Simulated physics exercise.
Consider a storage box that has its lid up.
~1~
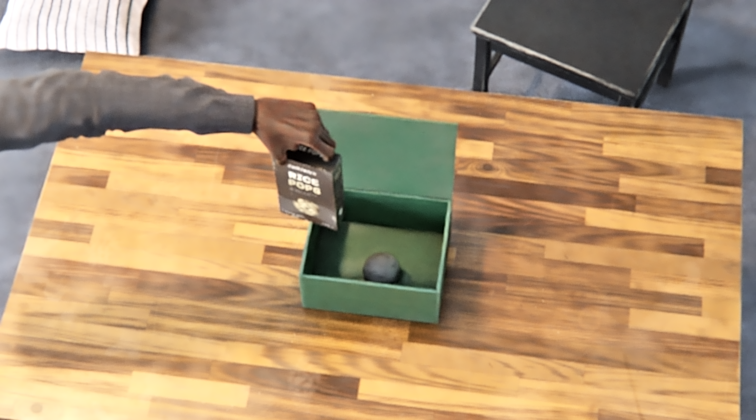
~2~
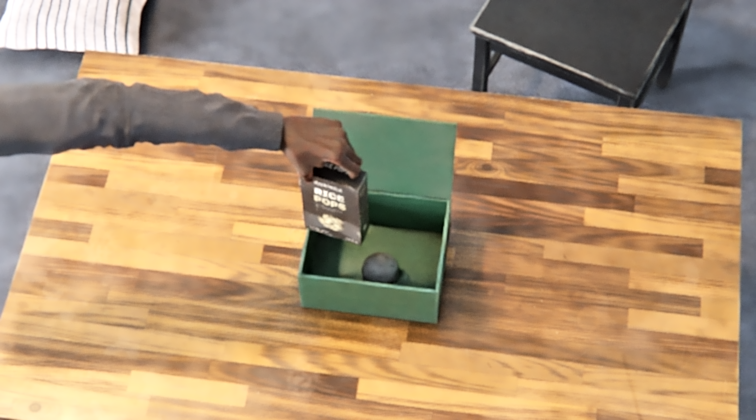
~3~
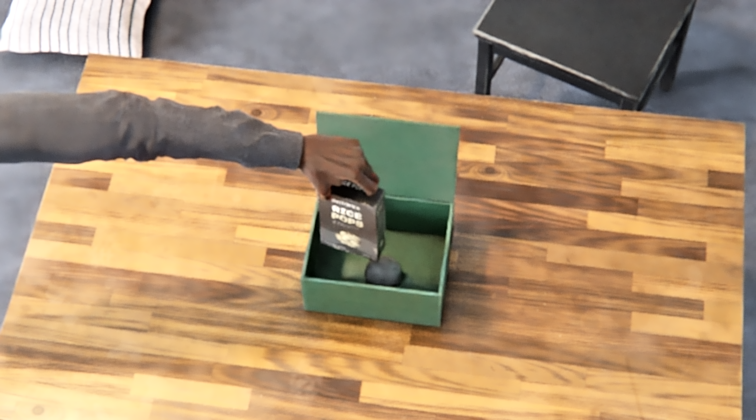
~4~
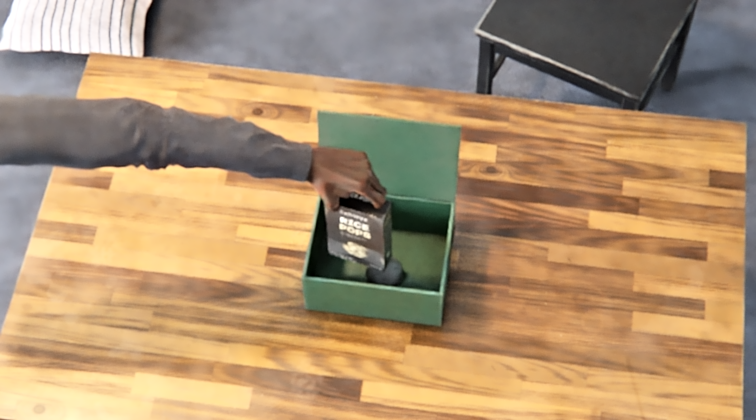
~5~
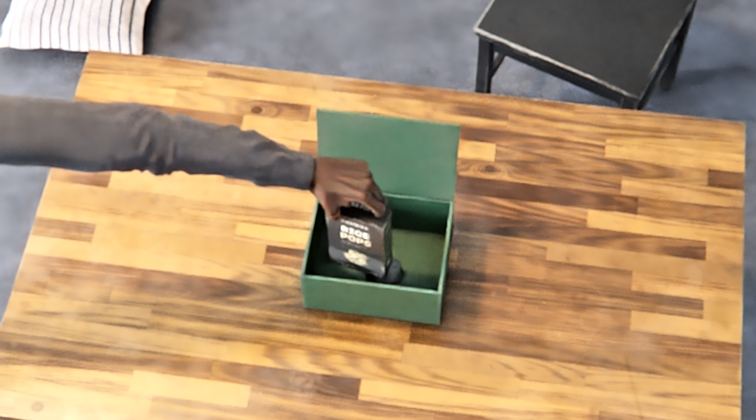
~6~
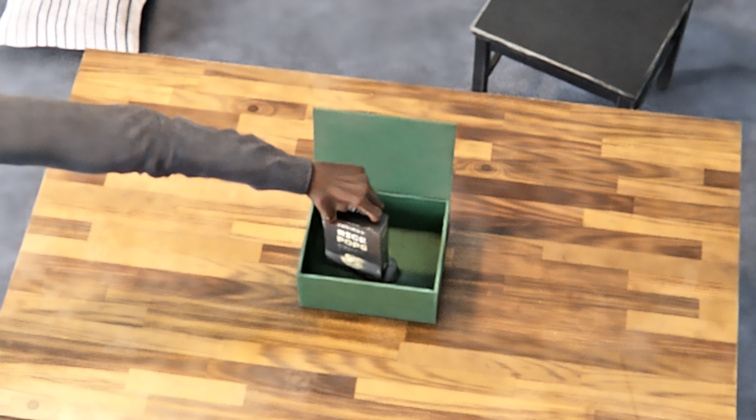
A dark hand in a grey sleeve, reaching from the left, moves a black packet labelled "Rice Pops" a short way right and down into an open green box, and still grips it at the end. The box, its lid raised, sits on a striped wooden table seen from above, with a dark ball inside. A black stool and striped cushion stay beyond, as the view shifts very slightly.
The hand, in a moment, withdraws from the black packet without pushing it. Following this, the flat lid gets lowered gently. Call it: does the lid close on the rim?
My call is that it fails to close.
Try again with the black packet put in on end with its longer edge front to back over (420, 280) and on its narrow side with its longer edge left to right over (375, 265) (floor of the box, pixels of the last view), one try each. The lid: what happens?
On the first try the lid remains open; on the second it comes fully down.
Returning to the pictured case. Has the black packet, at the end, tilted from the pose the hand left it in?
Observation: The black packet tilts over.
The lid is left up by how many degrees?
Angle: About 16°.
Then, 0.40 s after the last picture, black packet tipped 49° from how it was near (353, 264); grey ball rolled about its own width.
Then, 1.40 s after the last picture, lid 73° above the rim; black packet tipped 48° from how it was near (354, 266); grey ball rolled about its own width.
Then, 1.80 s after the last picture, lid 36° above the rim; black packet tipped 48° from how it was near (354, 266); grey ball rolled about its own width.
At rest, lid 17° above the rim; tipped over in the box, black packet; moved from the start, grey ball. Seen from the same camera at the end, black packet near (354, 261).
